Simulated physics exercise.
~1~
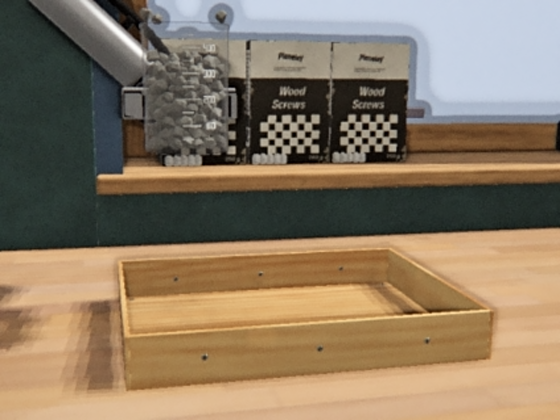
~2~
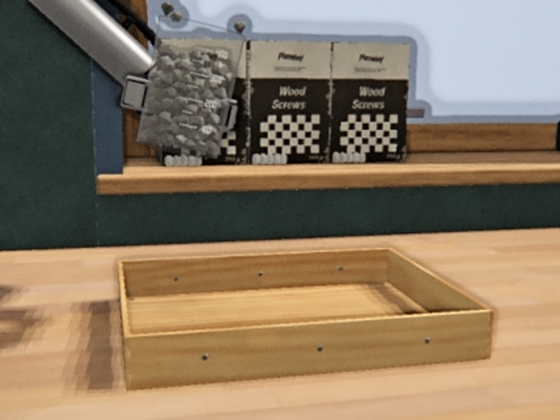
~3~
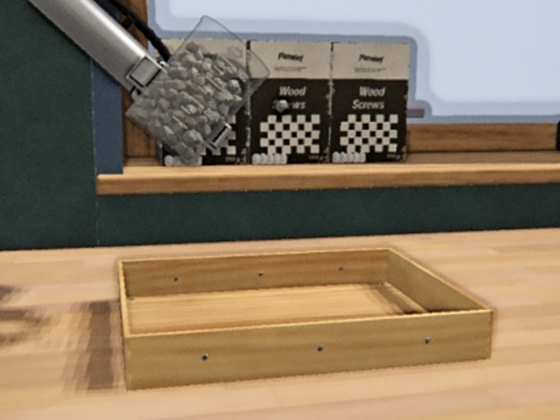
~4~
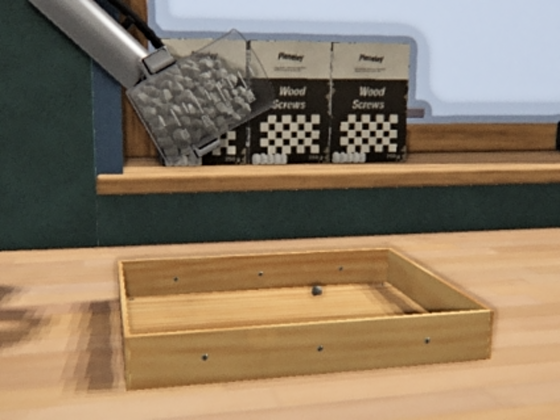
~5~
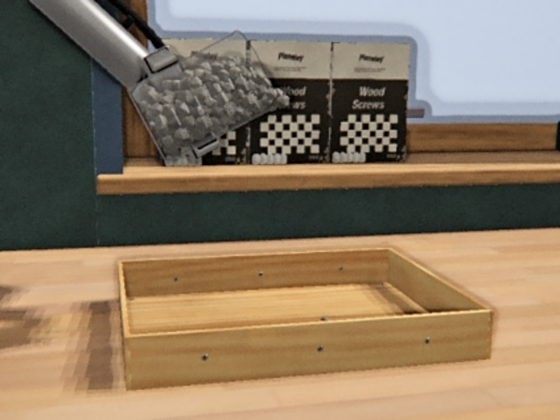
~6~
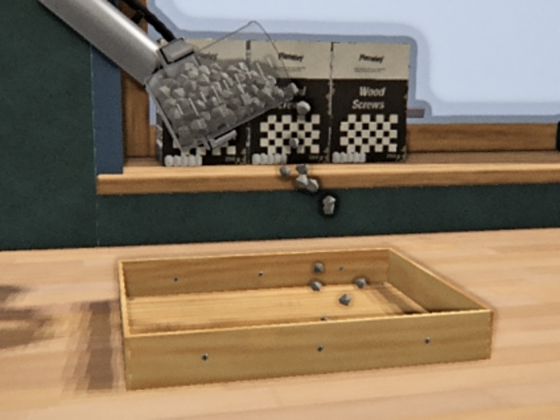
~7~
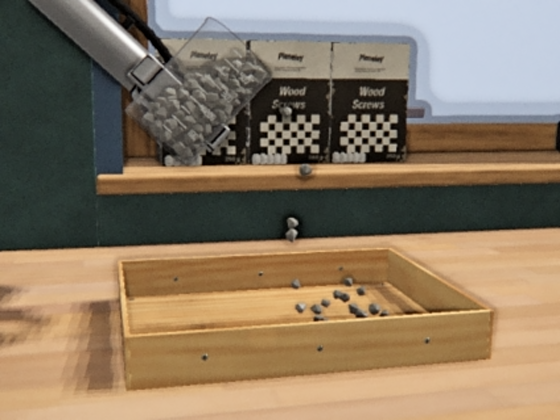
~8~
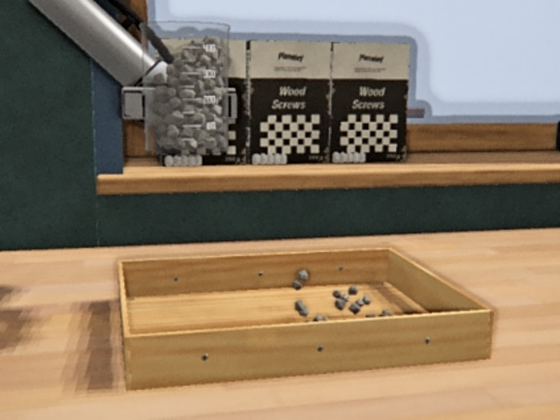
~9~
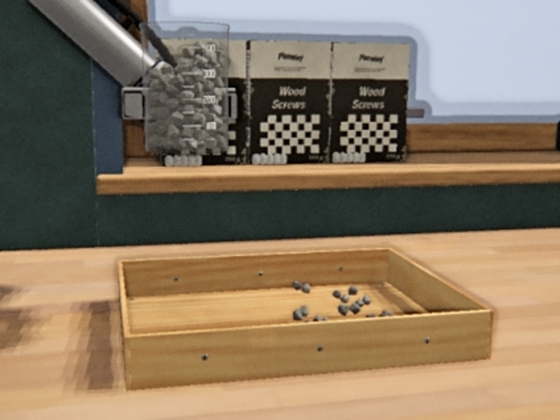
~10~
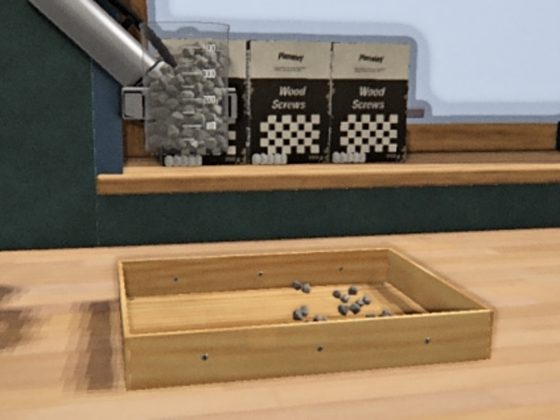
At the start, a robot arm holds an upright clear beaker full of small grey pebbles in front of boxes of wood screws, with an empty wooden tray on the table below. The arm tips the beaker to the right, and soon a stray pebble or so drops toward the tray. It stays steeply tilted while more pebbles slip over the rim and fall in a small cluster. The beaker then swings back as the last few drop, returning to upright. It ends still and mostly full, with a small scatter of pebbles resting in the tray.
